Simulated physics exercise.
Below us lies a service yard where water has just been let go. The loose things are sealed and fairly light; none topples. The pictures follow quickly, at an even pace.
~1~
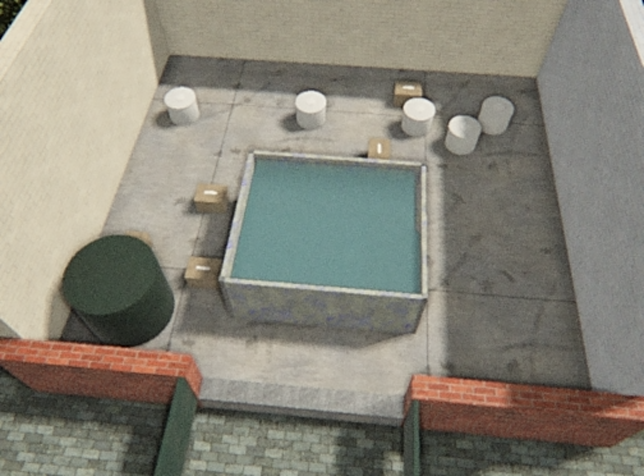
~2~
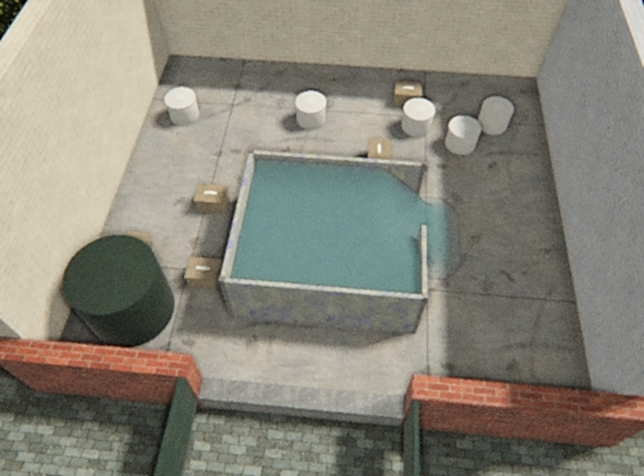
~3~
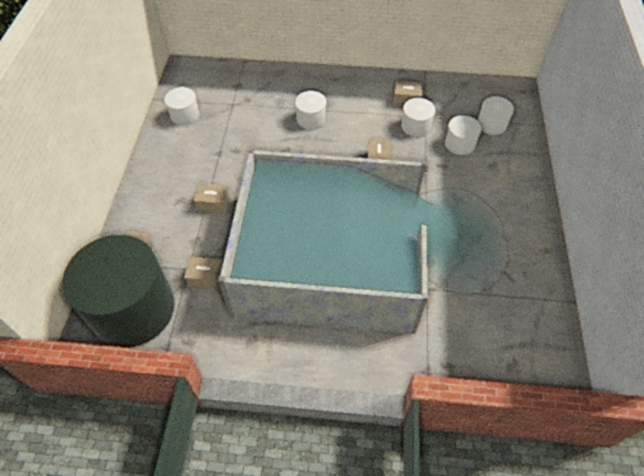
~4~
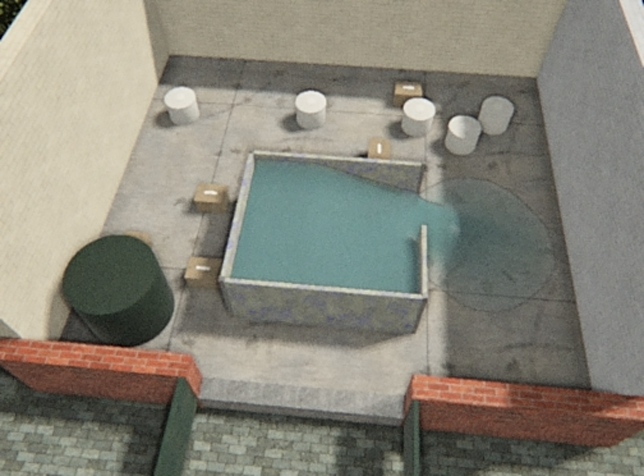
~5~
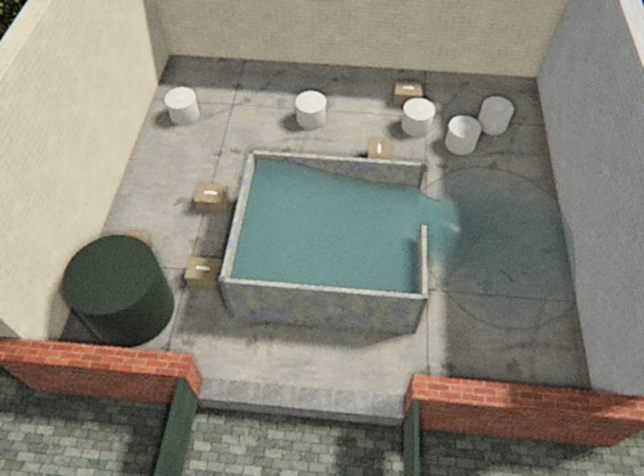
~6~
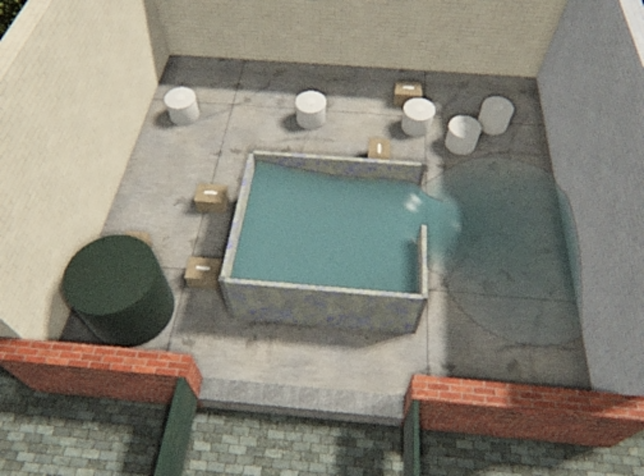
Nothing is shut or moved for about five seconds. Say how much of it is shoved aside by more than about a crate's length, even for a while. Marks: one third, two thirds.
That comes to from one to two thirds.
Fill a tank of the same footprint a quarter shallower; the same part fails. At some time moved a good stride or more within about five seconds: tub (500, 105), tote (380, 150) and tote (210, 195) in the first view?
In that order: Shifted that much, never so far, under that.
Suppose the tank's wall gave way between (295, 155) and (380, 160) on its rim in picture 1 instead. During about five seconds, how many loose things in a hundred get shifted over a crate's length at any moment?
About 90 per cent.
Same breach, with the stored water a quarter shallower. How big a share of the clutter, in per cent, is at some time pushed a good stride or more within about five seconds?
Near 20 in a hundred.
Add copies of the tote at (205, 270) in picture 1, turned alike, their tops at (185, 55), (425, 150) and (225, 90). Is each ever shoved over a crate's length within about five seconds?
In turn: Not that far, under that, swept aside.
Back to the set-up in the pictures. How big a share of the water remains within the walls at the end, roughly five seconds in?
Some 98 per cent.
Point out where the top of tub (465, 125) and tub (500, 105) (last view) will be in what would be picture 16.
Near (459, 99) and (476, 69).
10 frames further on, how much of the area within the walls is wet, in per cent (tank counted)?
Some 40 per cent.
A moment on, 0 of 10 are well off their spots; 0 afloat.
Next, 2 of 10 are well off their spots; 1 afloat.
Later, 3 of 10 are well off their spots; 2 afloat.
In the end, 6 of 10 are well off their spots, and 6 have been at some point; 3 afloat.
